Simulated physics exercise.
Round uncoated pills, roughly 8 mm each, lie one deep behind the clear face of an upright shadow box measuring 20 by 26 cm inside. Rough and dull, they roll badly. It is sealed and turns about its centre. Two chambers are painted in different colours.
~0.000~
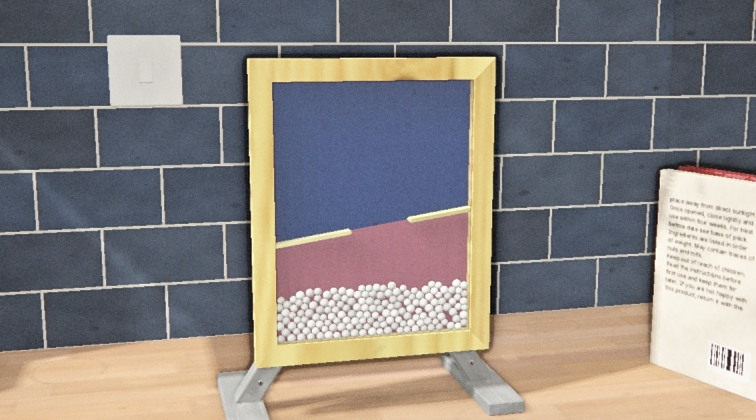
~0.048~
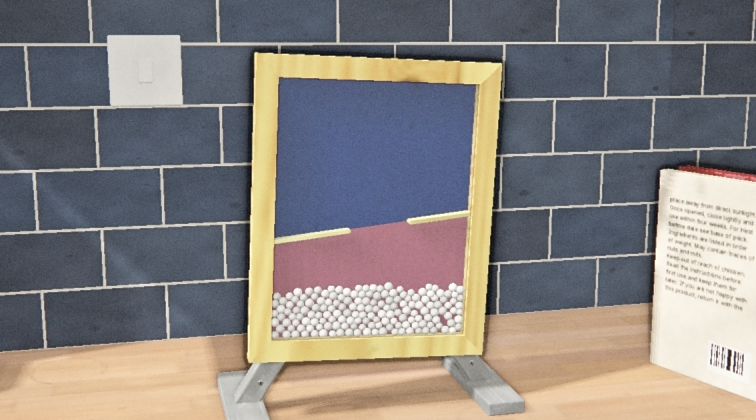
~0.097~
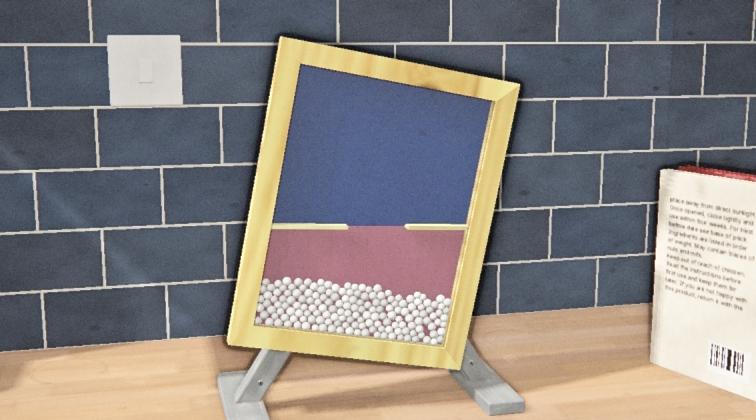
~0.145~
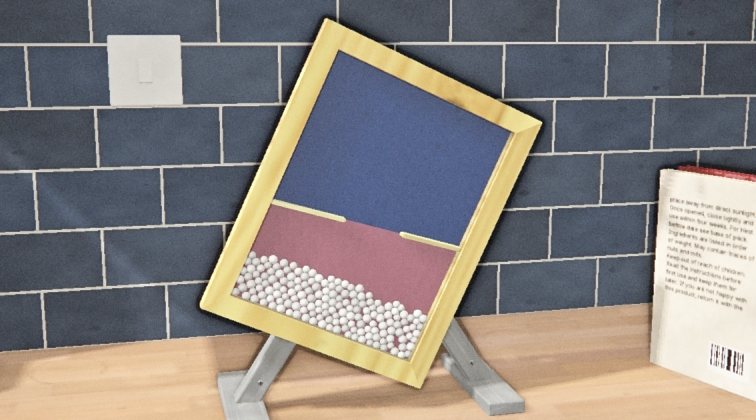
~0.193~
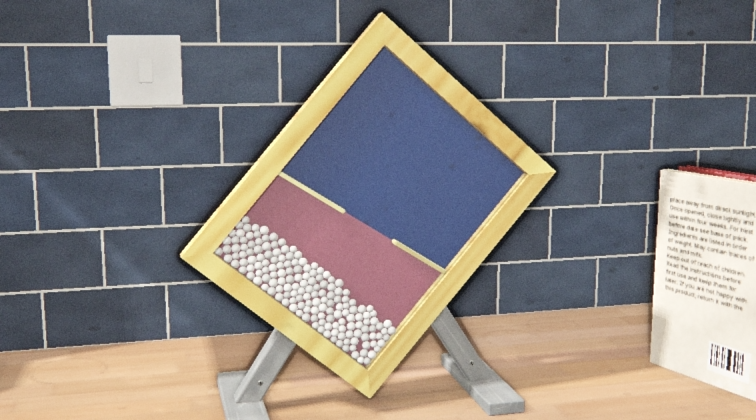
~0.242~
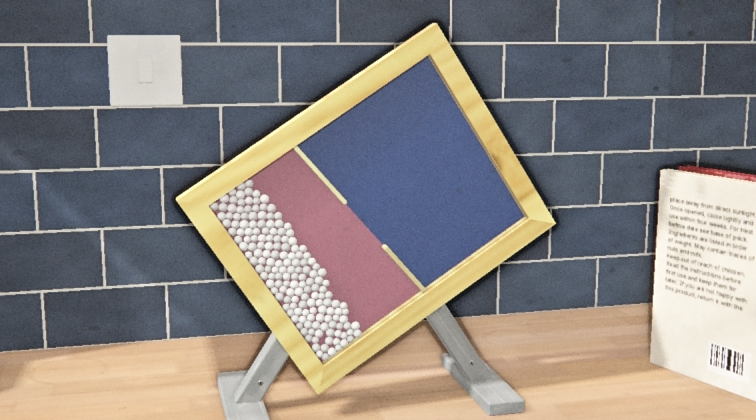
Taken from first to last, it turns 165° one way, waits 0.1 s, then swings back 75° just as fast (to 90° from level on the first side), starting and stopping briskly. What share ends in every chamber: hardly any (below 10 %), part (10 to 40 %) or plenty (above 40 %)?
Pink plenty, blue plenty.
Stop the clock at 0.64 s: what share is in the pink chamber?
Some 75 per cent.
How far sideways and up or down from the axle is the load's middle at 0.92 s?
About 1 cm left and 6 cm below.
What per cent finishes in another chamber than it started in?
Roughly 55 per cent.
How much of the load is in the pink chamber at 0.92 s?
About 50 per cent.
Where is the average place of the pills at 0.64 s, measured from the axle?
Some 5 cm left and 2 cm above.
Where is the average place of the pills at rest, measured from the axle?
About 2 cm right and 7 cm below.
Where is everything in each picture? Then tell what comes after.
In the first frame, level; about 160 pills; pills' middle (374, 311); highest (392, 286); pink (377, 280), blue (370, 154).
In the second frame, turned 3° clockwise; pills' middle (369, 311); highest (332, 289).
In the third frame, turned 11° clockwise; pills' middle (355, 311); highest (266, 282); wall ends (267, 226) to (346, 227), (408, 227) to (469, 227).
In the fourth frame, turned 25° clockwise; pills' middle (332, 305); highest (252, 255).
In the fifth frame, turned 41° clockwise; pills' middle (308, 292); highest (246, 220).
In the sixth frame, turned 57° clockwise; pills' middle (289, 272); highest (249, 184); pink (316, 255), blue (417, 176).
After 0.64 s, it stands 165° clockwise; the pills' middle is 5 cm left of and 2 cm above the centre; pink 75 %, blue 25 %.
After 0.92 s, it stands 127° clockwise; the pills' middle is 1 cm left of and 6 cm below the centre; pink 50 %, blue 50 %.
After 1.10 s, it stands 90° clockwise; the pills' middle is 3 cm right of and 6 cm below the centre; pink 45 %, blue 55 %.
At rest by 1.8 s, it stands 90° clockwise; pink 45 %, blue 55 %.
